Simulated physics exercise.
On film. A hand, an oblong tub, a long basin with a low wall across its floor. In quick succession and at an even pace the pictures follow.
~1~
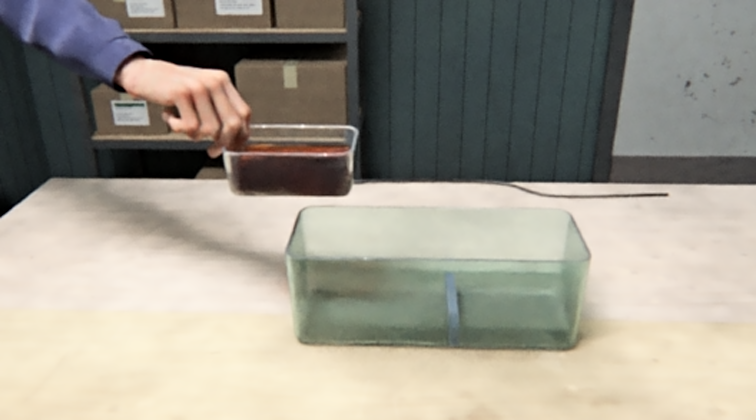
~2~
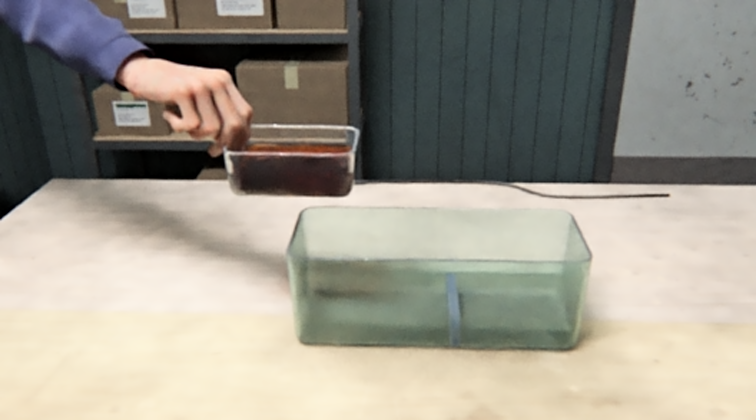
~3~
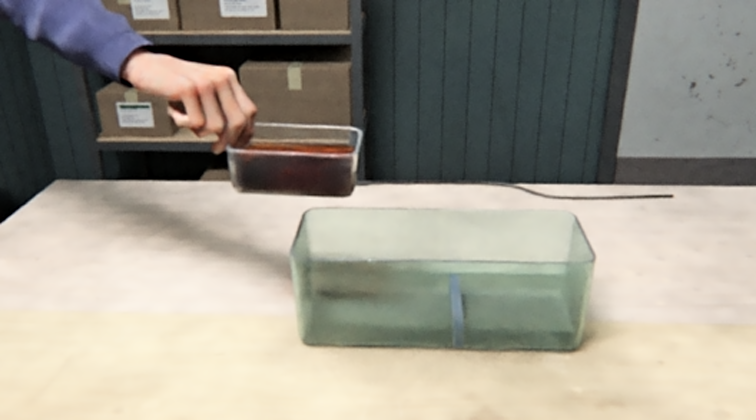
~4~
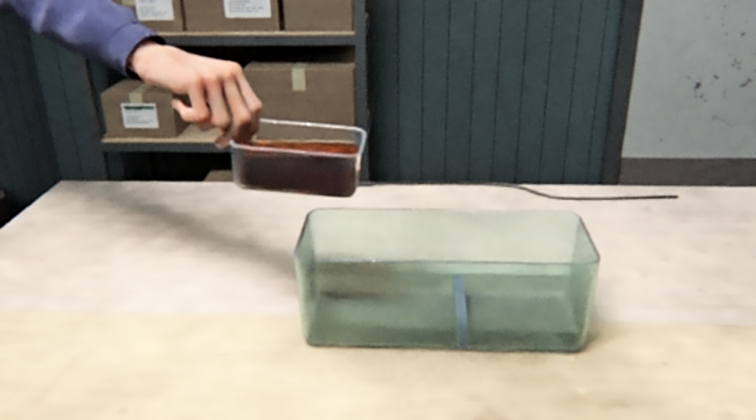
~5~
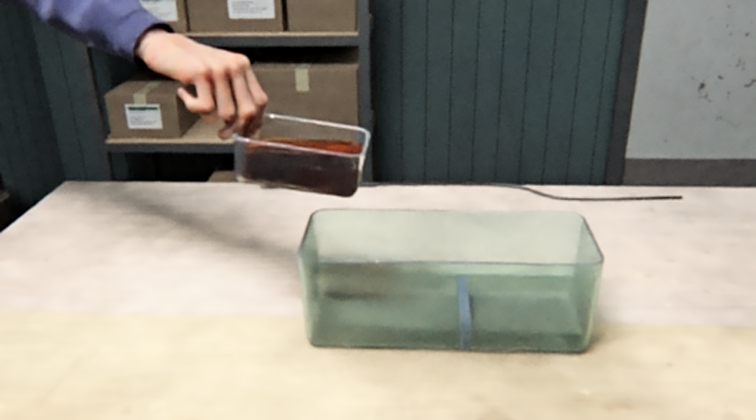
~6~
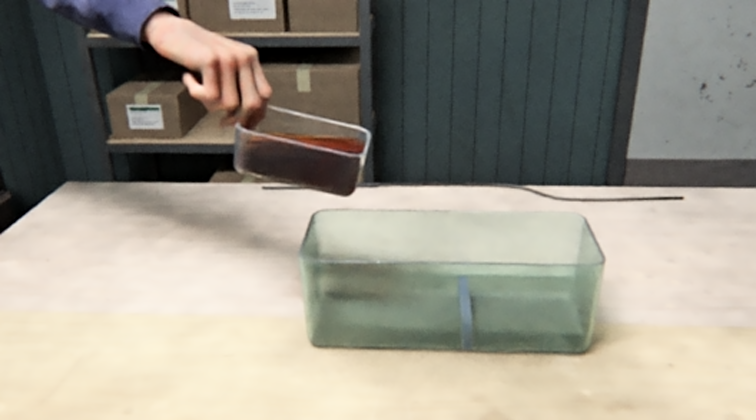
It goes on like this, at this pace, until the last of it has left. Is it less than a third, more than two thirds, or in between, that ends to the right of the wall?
The share right of the wall will be small, below one third.
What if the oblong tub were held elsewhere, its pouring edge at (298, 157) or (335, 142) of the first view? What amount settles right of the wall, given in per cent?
First try 15 %, second try 15 %.
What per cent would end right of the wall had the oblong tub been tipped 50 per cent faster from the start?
About 40 %.
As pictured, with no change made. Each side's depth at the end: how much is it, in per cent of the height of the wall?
Levels: Left around 50 per cent, right around 20 per cent.
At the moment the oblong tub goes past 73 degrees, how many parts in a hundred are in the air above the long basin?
Estimate: Some 45 per cent.
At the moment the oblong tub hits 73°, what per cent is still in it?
30 per cent or so.
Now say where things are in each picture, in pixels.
In the first frame, tilt 0°; pouring edge (355, 141); surface from (236, 155) to (353, 156); the long basin's rim runs from (293, 231) to (580, 235); the wall's top is at (452, 299).
In the second frame, tilt 1°; pouring edge (356, 142); surface from (237, 155) to (354, 156).
In the third frame, tilt 2°; pouring edge (359, 143); surface from (240, 154) to (357, 156).
In the fourth frame, tilt 5°; pouring edge (363, 144); surface from (243, 152) to (360, 154).
In the fifth frame, tilt 9°; pouring edge (367, 145); surface from (245, 148) to (364, 151).
In the sixth frame, tilt 13°; pouring edge (368, 145); surface from (245, 143) to (365, 148).
A moment on, the oblong tub is tipped part way and 31 per cent is still to pour, 22 is left of the wall and 0 right of it.
Next, the oblong tub is tipped right over and 2 per cent is still to pour, 72 is left of the wall and 18 right of it.
Then the oblong tub is tipped right over and 0 per cent is still to pour, 79 is left of the wall and 20 right of it.
Later the oblong tub is tipped right over and 0 per cent is still to pour, 79 is left of the wall and 20 right of it.
Finally, 79 per cent lies left of the wall, 20 right of it and 1 outside.
